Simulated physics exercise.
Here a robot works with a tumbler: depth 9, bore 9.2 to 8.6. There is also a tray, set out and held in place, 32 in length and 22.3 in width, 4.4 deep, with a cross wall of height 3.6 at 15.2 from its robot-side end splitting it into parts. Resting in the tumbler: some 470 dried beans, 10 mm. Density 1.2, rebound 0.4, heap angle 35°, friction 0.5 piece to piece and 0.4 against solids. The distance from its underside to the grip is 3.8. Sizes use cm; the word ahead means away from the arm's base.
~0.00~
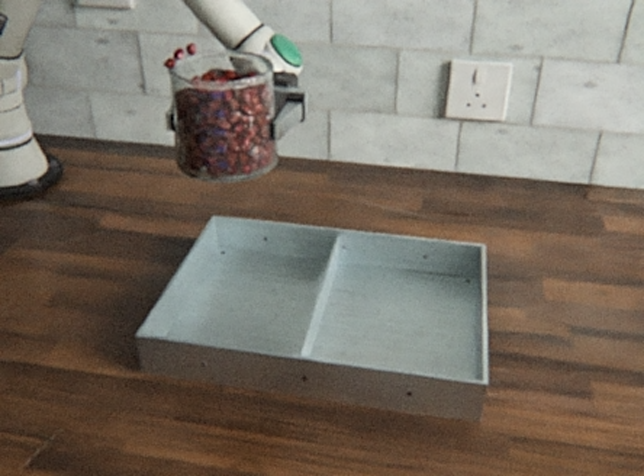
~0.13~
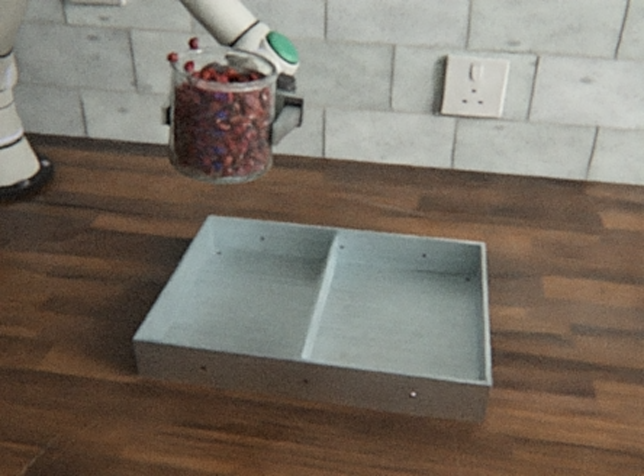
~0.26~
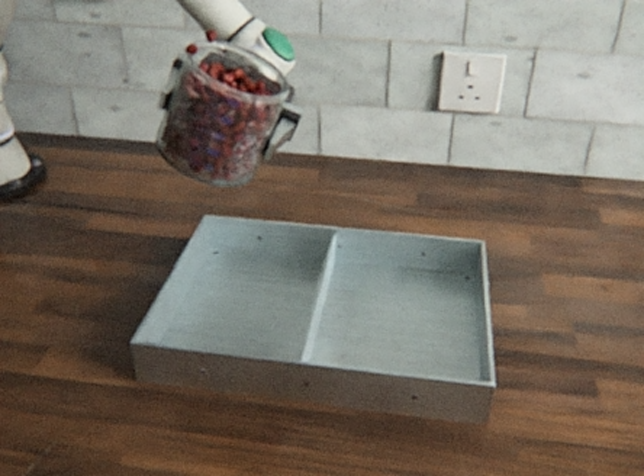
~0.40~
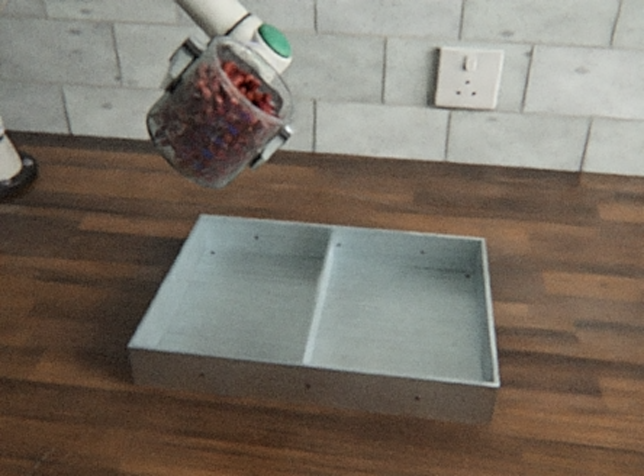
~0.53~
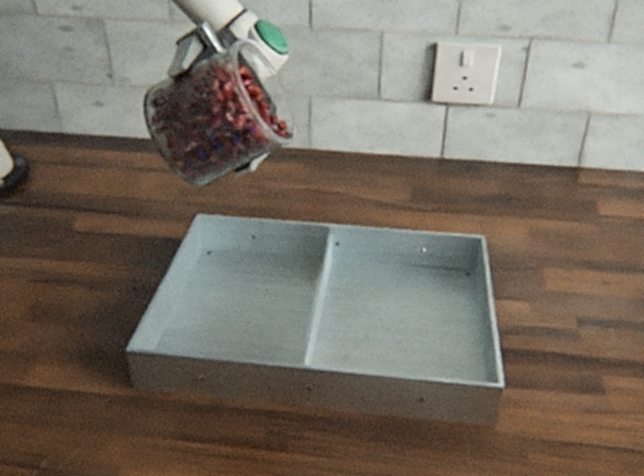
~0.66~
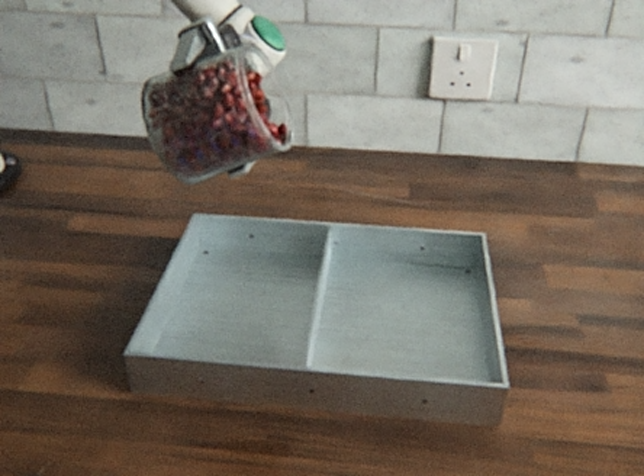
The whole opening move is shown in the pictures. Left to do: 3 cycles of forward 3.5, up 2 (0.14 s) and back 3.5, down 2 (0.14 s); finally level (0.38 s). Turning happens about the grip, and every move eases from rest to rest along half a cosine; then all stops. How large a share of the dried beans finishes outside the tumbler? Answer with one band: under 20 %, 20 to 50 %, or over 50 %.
20 to 50 %.
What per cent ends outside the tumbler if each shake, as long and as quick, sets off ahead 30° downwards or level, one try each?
Near 10 and 30 percent respectively.
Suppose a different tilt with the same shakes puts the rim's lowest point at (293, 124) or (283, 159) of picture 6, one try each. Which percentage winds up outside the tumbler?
Roughly 20 per cent, then roughly 75 per cent.
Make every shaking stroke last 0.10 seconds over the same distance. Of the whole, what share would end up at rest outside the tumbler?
In that case some 65 per cent.
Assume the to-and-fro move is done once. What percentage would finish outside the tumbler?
Estimate: Around 20 %.
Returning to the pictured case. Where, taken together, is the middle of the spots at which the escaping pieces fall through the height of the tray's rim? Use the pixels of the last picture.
Estimated centre around (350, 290) in pixels.
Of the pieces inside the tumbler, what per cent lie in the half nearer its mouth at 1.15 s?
Roughly 55 per cent.
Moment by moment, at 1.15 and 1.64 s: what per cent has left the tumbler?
At the first moment 20 per cent, at the second 40 per cent.
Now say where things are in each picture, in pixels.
The first picture shows the tumbler middle at (225, 116), level; upper third of the load around (223, 98), from x 170 to 270, top at y 50; 467 in the tumbler.
The second picture shows the tumbler middle at (223, 115), tilted 6° forward; upper third of the load around (220, 97), from x 175 to 265, top at y 45.
The third picture shows the tumbler middle at (222, 114), tilted 23° forward; upper third of the load around (217, 97), from x 165 to 270, top at y 35.
The fourth picture shows the tumbler middle at (222, 115), tilted 43° forward; upper third of the load around (215, 95), from x 160 to 275, top at y 65.
The fifth picture shows the tumbler middle at (221, 115), tilted 60° forward; upper third of the load around (211, 92), from x 155 to 280, top at y 65.
The sixth picture shows the tumbler middle at (219, 114), tilted 66° forward; upper third of the load around (209, 90), from x 155 to 280, top at y 65; 467 in the tumbler.
After 1.15 s, tilted 66° forward, highest piece 26 above the table; 376 in the tumbler, 62 in the far-side part, 7 in the robot-side part, 22 in flight or on a rim.
After 1.64 s, tilted 47° forward, highest piece 25 above the table; 289 in the tumbler, 142 in the far-side part, 34 in the robot-side part, 2 in flight or on a rim.
After 2.08 s, level, highest piece 25 above the table; 289 in the tumbler, 144 in the far-side part, 34 in the robot-side part.
After 3.13 s, level, highest piece 25 above the table; 289 in the tumbler, 144 in the far-side part, 34 in the robot-side part.
In the end, 289 in the tumbler, 144 in the far-side part, 34 in the robot-side part. That is 38 % outside the tumbler.
